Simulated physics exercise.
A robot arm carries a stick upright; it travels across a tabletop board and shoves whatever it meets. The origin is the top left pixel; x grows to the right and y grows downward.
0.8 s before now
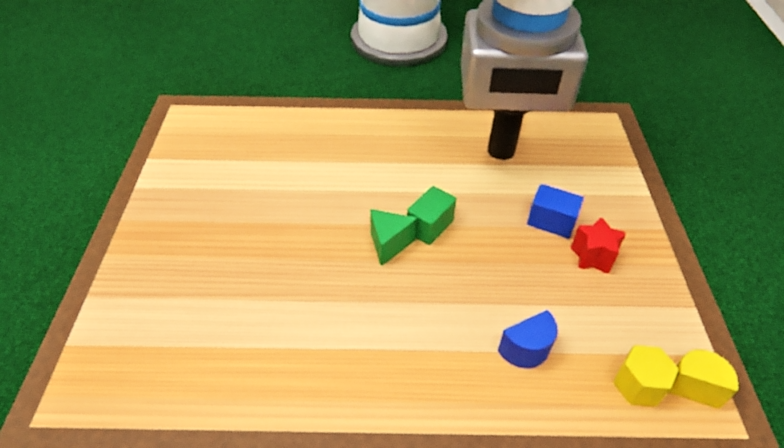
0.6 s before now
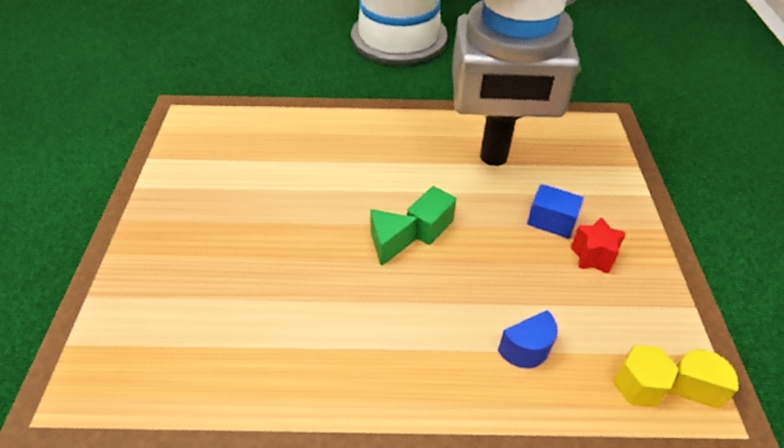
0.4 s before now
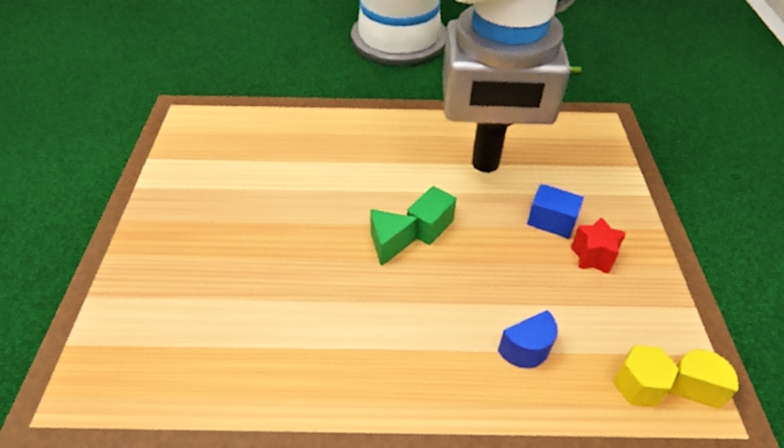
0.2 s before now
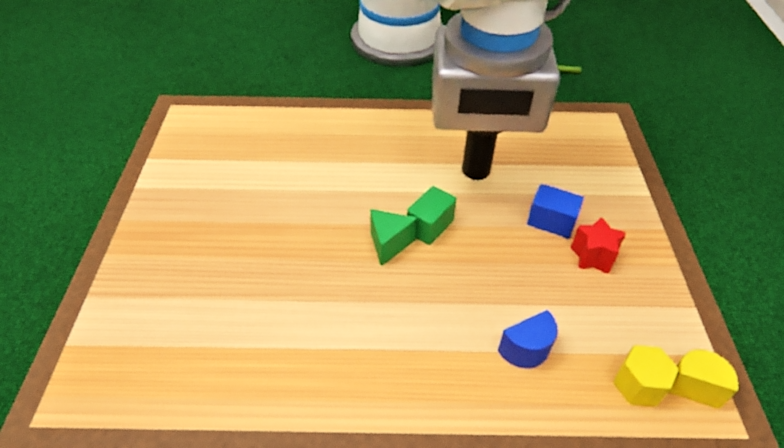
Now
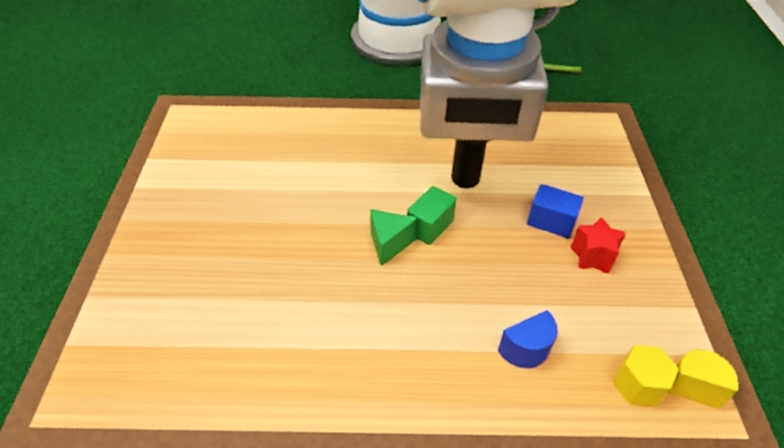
In this clip, a robot arm with a black stick moves a short way left and toward the viewer above a wooden board, nearing the green blocks, while the green, blue, red and yellow blocks all stay still.
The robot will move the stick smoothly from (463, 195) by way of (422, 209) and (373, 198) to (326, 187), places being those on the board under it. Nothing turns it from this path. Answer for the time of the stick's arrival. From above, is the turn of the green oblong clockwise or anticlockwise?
It swings round anticlockwise.
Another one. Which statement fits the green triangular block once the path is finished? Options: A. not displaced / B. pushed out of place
I'll go with B - pushed out of place.
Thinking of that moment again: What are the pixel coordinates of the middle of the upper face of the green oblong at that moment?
The centre of its top face lies at (417, 214).
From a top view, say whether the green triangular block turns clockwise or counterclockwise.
Rotates clockwise.
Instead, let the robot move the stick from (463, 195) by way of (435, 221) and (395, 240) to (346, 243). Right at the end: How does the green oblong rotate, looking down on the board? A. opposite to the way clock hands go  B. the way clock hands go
Correct choice: A.
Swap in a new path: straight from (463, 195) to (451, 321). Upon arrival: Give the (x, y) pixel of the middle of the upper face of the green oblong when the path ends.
Most likely (422, 219).
What follows on the original path. One third of the way, stick (422, 193); green triangular block (382, 232), turned 35° clockwise; green oblong (417, 214), turned 30° anticlockwise.
Two thirds of the way, stick (372, 182); green triangular block (382, 232), turned 35° clockwise; green oblong (417, 214), turned 30° anticlockwise.
At the end, stick (324, 171); green triangular block (382, 232), turned 35° clockwise; green oblong (417, 214), turned 30° anticlockwise; blue oblong in place.
